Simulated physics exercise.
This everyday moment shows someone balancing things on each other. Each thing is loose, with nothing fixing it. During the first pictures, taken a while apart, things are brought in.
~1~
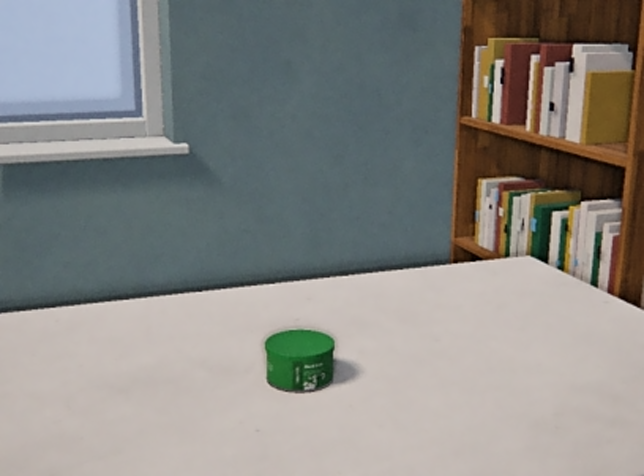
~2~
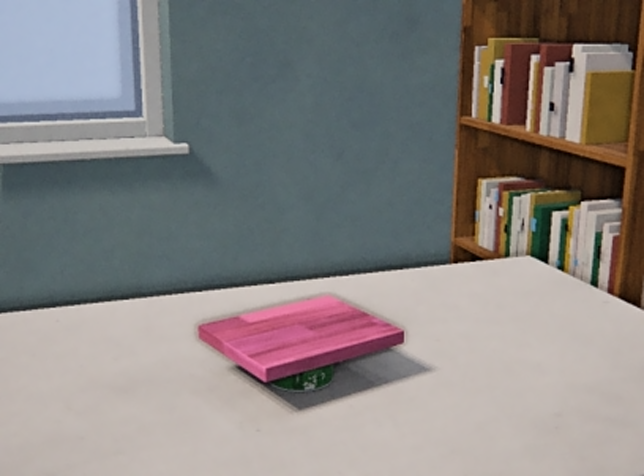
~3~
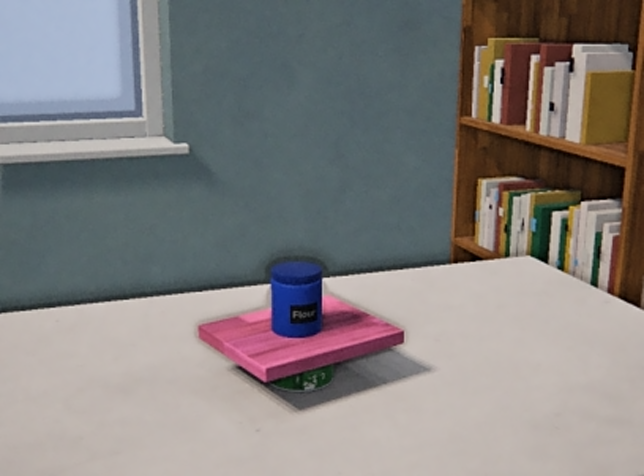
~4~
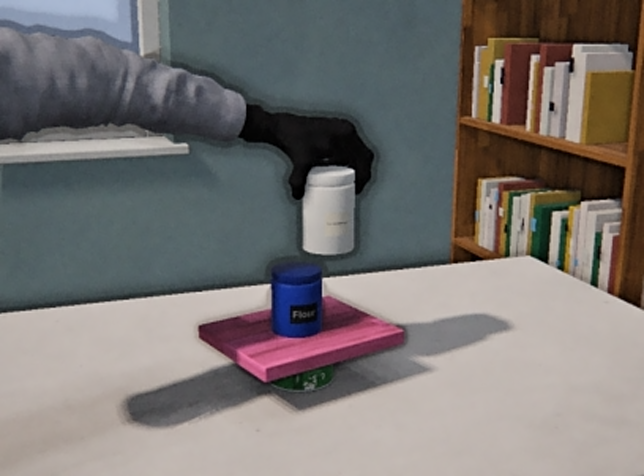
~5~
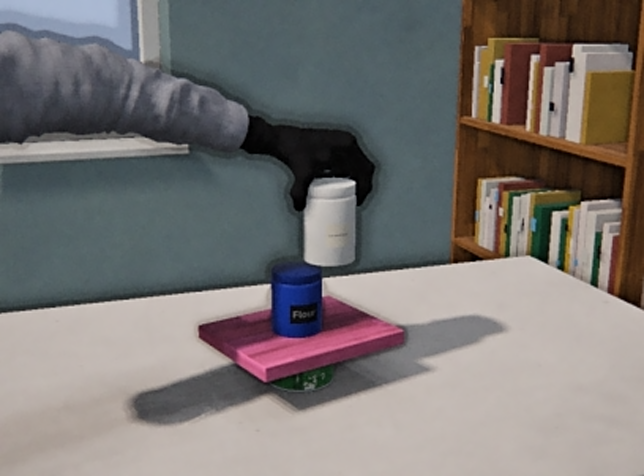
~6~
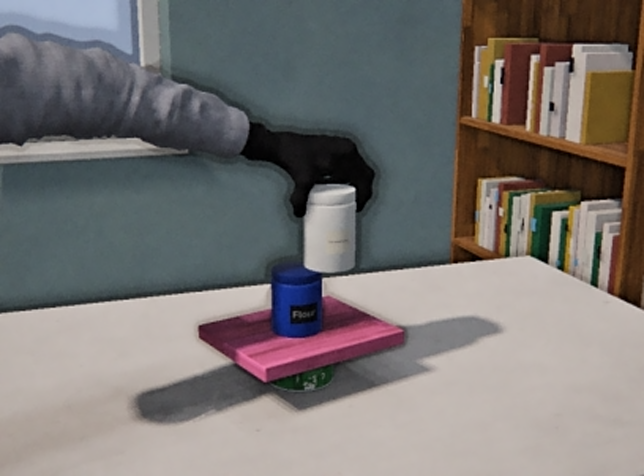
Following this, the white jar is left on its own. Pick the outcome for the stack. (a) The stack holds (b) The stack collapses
Option b: The stack collapses.
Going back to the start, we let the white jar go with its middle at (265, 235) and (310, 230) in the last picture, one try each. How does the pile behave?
In the first case it gives way; in the second case it keeps its balance.
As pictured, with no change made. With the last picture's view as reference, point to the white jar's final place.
In the final view it sits at roughly (487, 352).
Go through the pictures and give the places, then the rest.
In the first picture, the last thing is not in view yet.
In the second picture, the last thing is not in view yet.
In the third picture, the last thing is not in view yet.
In the fourth picture, still above its spot; white jar (329, 209); pink board (301, 334).
In the fifth picture, still above its spot; white jar (330, 221); blue jar (297, 299).
In the sixth picture, in place under the hand; white jar (330, 227).
Then, 0.50 s on from there, white jar now fallen; blue jar turned 20° from how it was put; pink board turned 14° from how it was put.
Then, 0.80 s on from there, things are still on the move.
In the end, fallen, white jar; the other 3 unmoved. At the end, from the last picture's camera, white jar near (487, 352). The pile loses its balance.
